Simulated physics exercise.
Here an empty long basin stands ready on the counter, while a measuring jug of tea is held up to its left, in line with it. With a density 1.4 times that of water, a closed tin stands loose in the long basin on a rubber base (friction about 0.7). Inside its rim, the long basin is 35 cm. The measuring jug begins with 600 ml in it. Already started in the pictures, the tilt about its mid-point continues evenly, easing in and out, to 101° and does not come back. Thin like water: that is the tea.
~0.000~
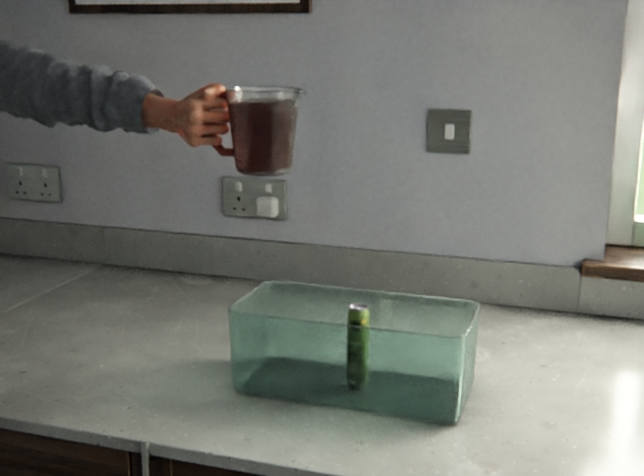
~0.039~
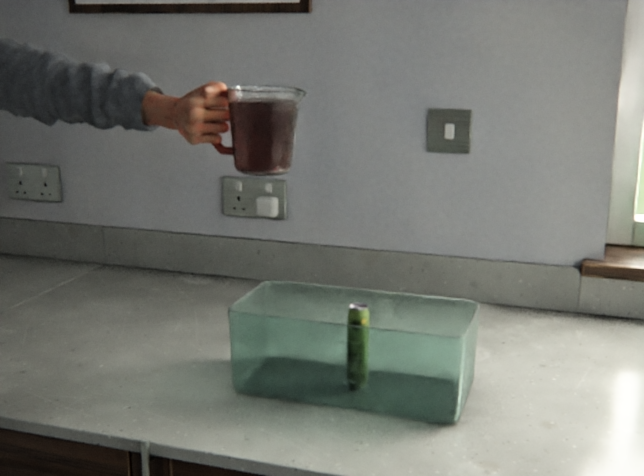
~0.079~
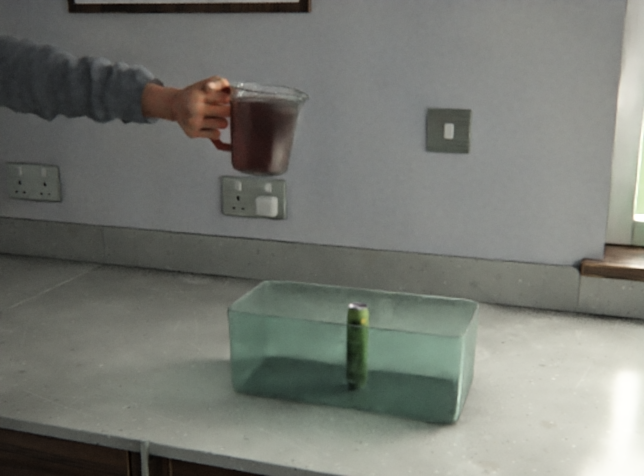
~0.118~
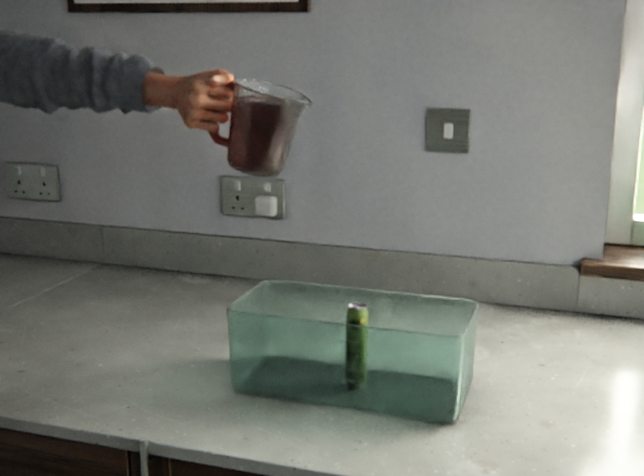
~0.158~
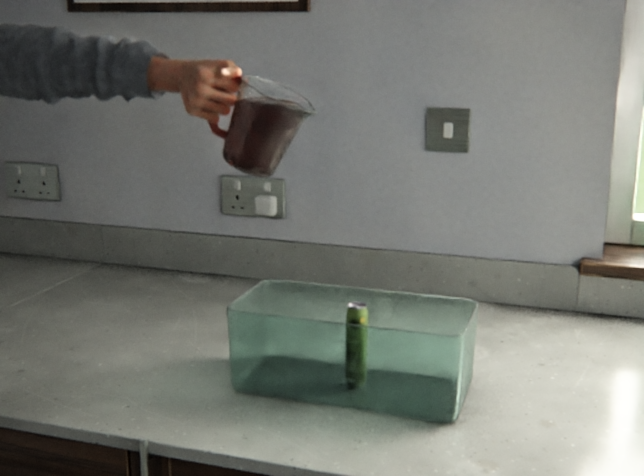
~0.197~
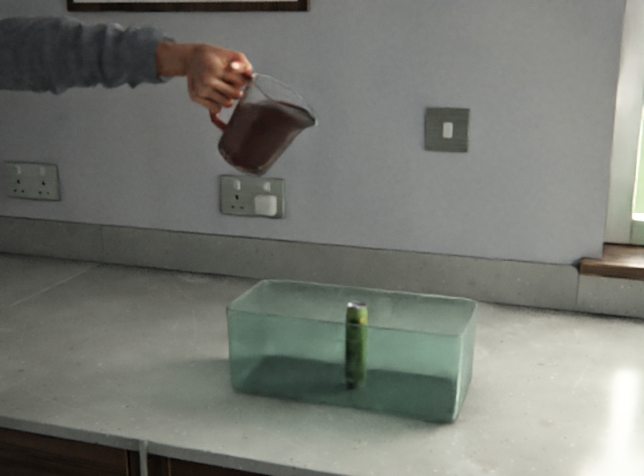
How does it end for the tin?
It's still up.
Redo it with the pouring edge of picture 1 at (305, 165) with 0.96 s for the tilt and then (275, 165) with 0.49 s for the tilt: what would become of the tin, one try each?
Try 1: Tipped over; try 2: Still standing.
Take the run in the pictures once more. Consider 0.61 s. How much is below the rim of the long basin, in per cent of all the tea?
Reading: Approx. 52 %.
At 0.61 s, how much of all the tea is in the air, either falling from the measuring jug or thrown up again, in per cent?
Roughly 34 %.
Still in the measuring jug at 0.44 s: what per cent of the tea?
Roughly 52 percent.
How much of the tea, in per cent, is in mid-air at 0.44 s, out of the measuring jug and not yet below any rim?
About 46 per cent.
Then, 0.44 s in, the tilt is 98° and 52 per cent is still to pour; the tin stands where it began.
Then, 0.61 s in, the tilt is 101° and 15 per cent is still to pour; the tin stands where it began.
Then, 0.79 s in, the tilt is 101° and 3 per cent is still to pour; the tin stands where it began.
Then, 0.99 s in, the tilt is 101° and 0 per cent is still to pour; the tin stands where it began.
Finally, the tin stands where it began.
